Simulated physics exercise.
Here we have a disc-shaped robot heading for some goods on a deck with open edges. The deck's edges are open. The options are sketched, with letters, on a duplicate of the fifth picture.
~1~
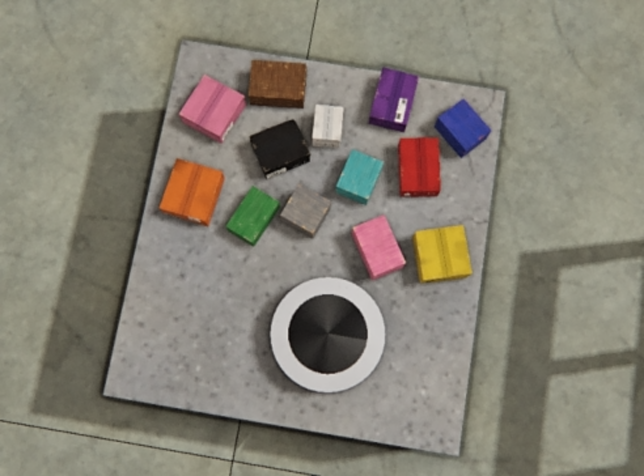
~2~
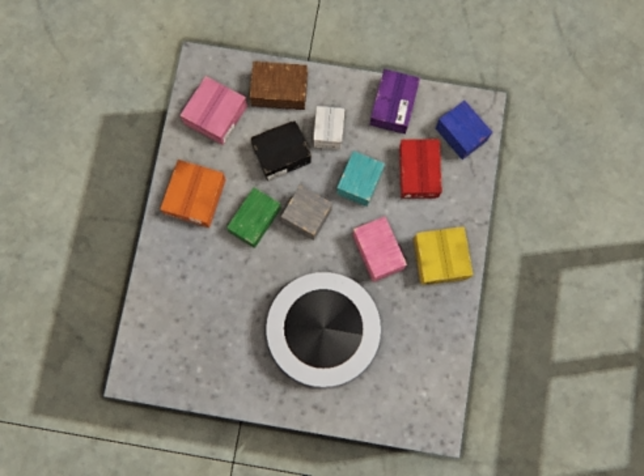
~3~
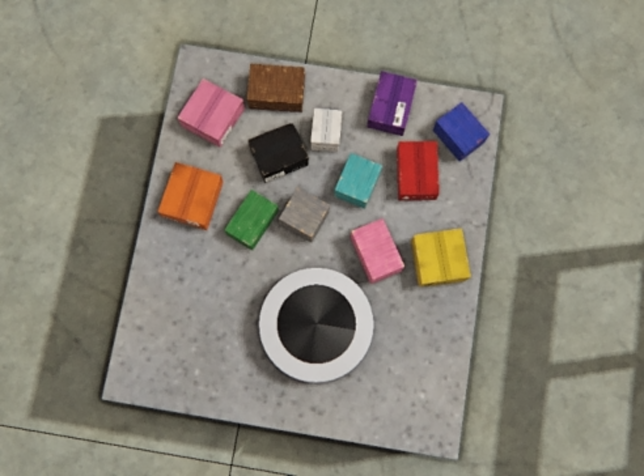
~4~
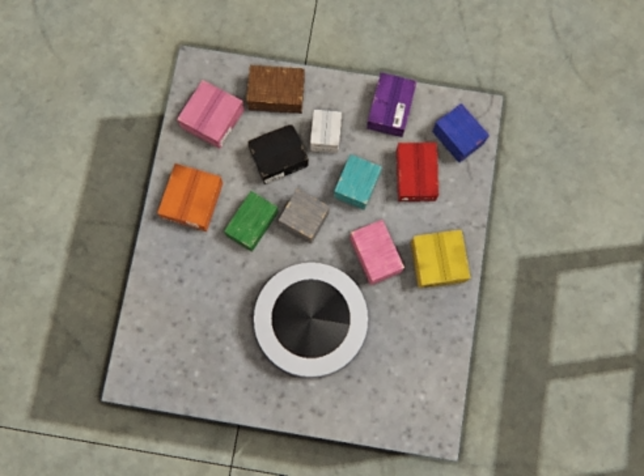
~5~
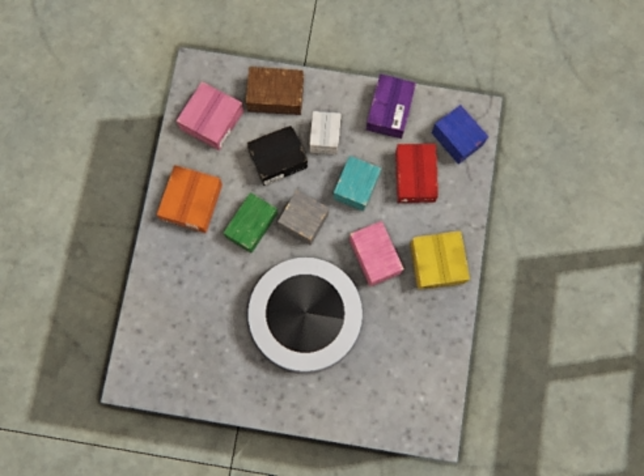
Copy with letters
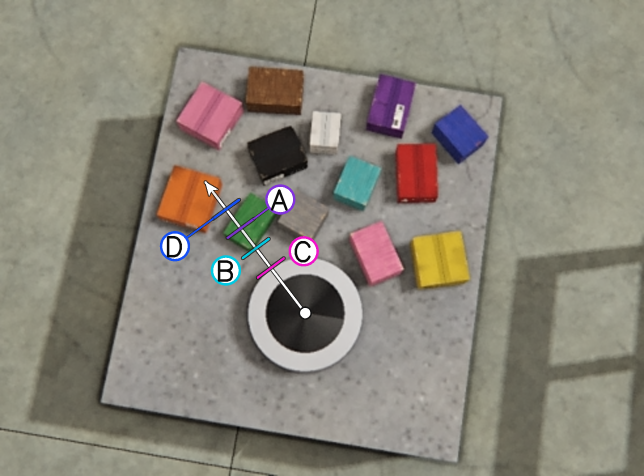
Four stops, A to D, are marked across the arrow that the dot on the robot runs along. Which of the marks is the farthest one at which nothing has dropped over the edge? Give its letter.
The farthest safe stop is D.
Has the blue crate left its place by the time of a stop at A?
No.
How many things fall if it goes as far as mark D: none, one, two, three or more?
In all, none.
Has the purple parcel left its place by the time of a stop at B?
No.
On the marked copy, A at (241, 228); B at (256, 248); C at (271, 268); D at (226, 209); the arrow from (305, 313) to (206, 183); the white dot at (305, 313).
Following D. Soon after the start, robot (276, 276); green crate (246, 215); grey crate (304, 210).
Later, robot (248, 239); orange parcel (178, 188); green crate (230, 175).
In the end, robot (228, 213); orange parcel (153, 168); pink box (206, 105); nothing has fallen.
As for the rest, A is safe but short; B is safe but short; C is safe but short.
